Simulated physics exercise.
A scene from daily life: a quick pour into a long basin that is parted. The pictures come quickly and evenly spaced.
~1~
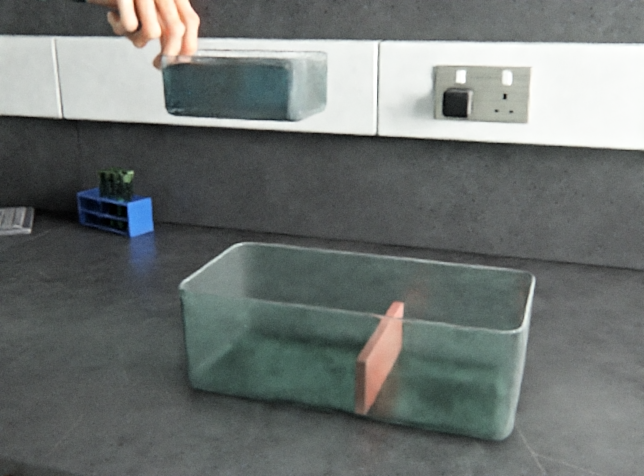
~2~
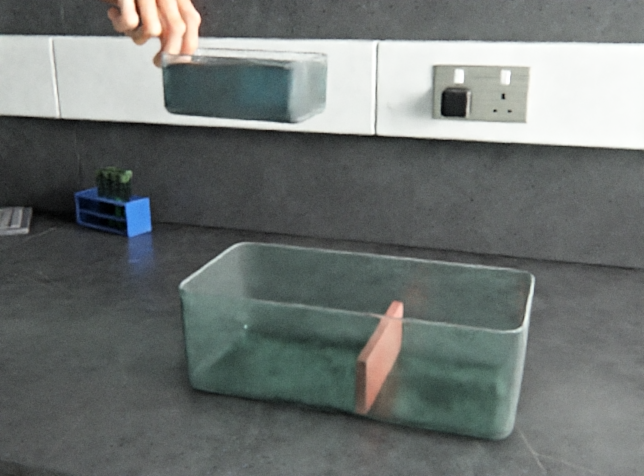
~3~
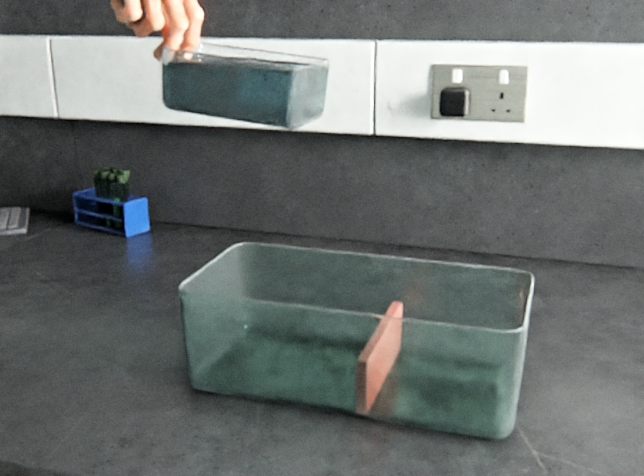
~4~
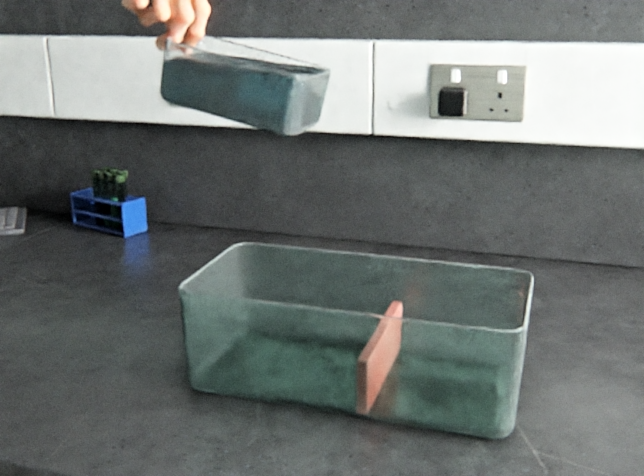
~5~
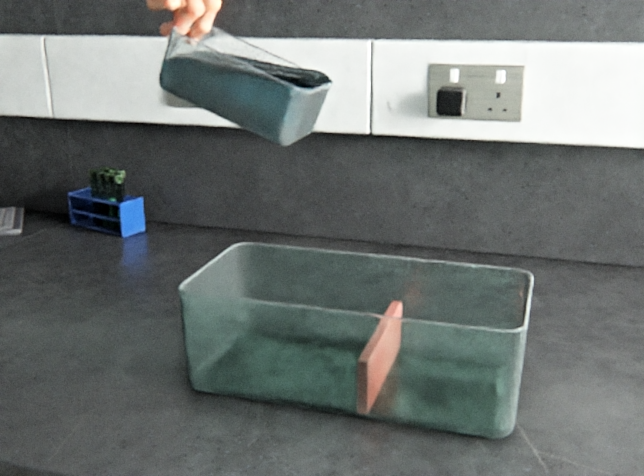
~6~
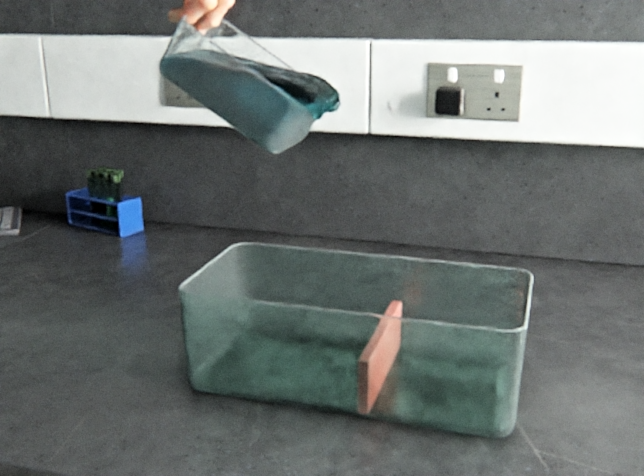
A hand tilts a small clear container of dark liquid rightward above a long divided basin.
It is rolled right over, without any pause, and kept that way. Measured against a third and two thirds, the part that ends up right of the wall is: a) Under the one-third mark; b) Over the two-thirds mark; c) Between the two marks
Between the two marks.
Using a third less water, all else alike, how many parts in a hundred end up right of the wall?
Some 20 parts in a hundred.
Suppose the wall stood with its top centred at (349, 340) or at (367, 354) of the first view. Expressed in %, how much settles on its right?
About 75 % for the first and about 65 % for the second.
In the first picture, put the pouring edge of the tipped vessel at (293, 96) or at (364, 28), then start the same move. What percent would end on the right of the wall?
The first start gives some 5 %, the second some 75 %.
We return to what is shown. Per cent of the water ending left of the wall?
Some 45 parts in a hundred.
A moment on, the tilt is 95° and 11 per cent is still to pour, 7 is left of the wall and 23 right of it.
Next, the tilt is 105° and 2 per cent is still to pour, 39 is left of the wall and 53 right of it.
Then the tilt is 105° and 0 per cent is still to pour, 43 is left of the wall and 52 right of it.
Later the tilt is 105° and 0 per cent is still to pour, 44 is left of the wall and 52 right of it.
At rest 44 per cent lies left of the wall, 52 right of it and 4 outside.
